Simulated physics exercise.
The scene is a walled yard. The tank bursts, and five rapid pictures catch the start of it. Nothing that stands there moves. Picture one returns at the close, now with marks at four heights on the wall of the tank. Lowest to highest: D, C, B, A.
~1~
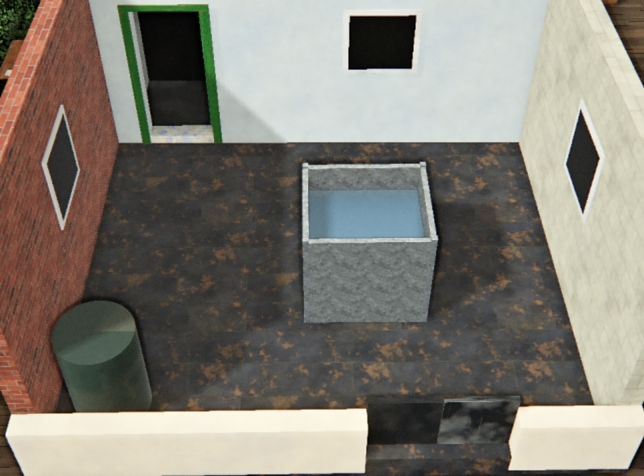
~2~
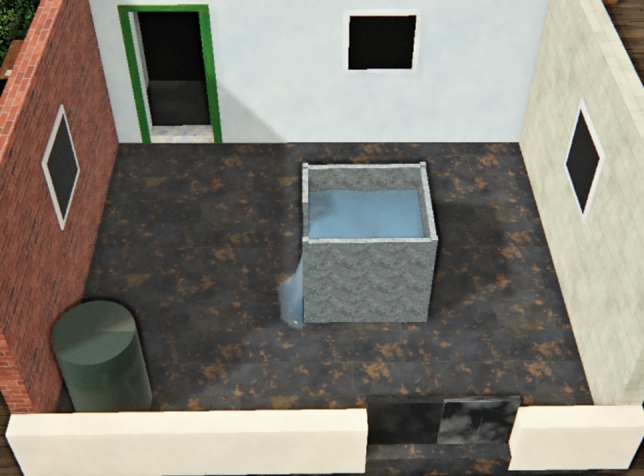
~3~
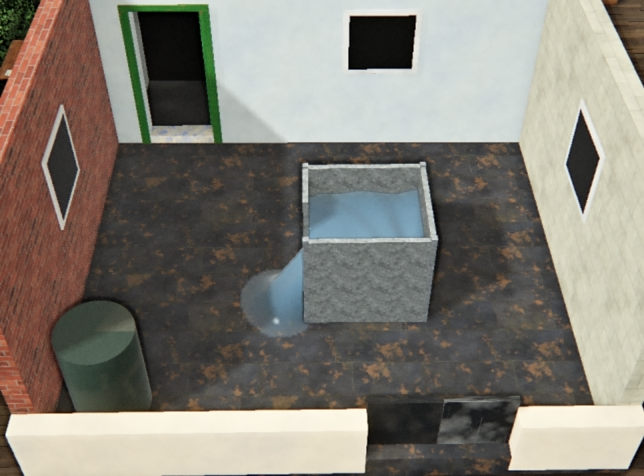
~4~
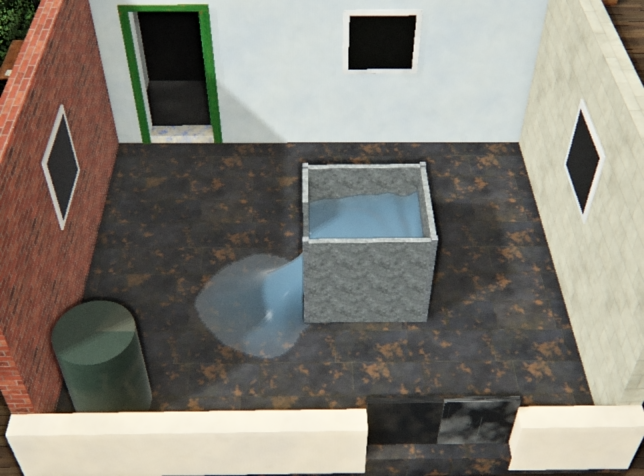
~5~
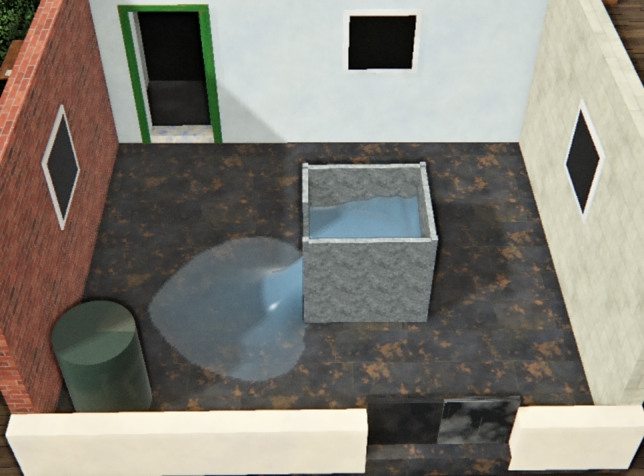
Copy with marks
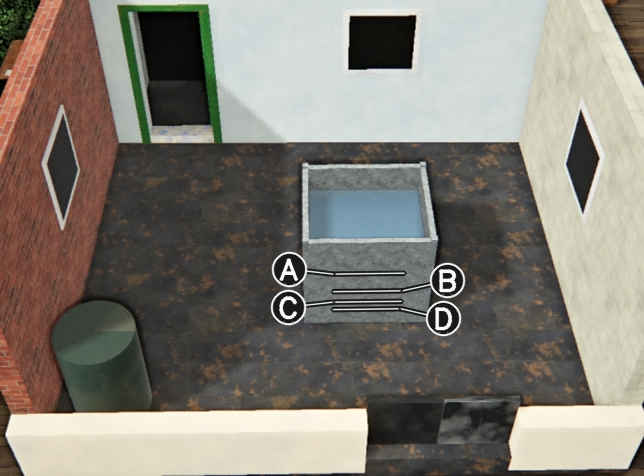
A walled yard with a dark, rust-flecked floor is seen from above, between a red brick wall on the left and a cream one on the right. A grey stone tank of blue water stands near the middle, with a green-framed doorway behind and a dark green cylinder at front left. Water pours from the tank's left side and spreads leftward in a widening puddle, while the camera stays still.
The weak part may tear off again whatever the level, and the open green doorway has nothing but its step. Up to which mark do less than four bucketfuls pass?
That is level A.
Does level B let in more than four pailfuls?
No, that is safe.
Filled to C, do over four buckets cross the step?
No, not at all.
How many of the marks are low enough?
All of them.
On the marked copy, A at (368, 273); B at (367, 291); C at (367, 301); D at (366, 309); from the bottom up D, C, B, A.
For level A, a bucket or two gets in.
For level B, nothing gets over.
For level C, nothing gets over.
For level D, nothing gets over.
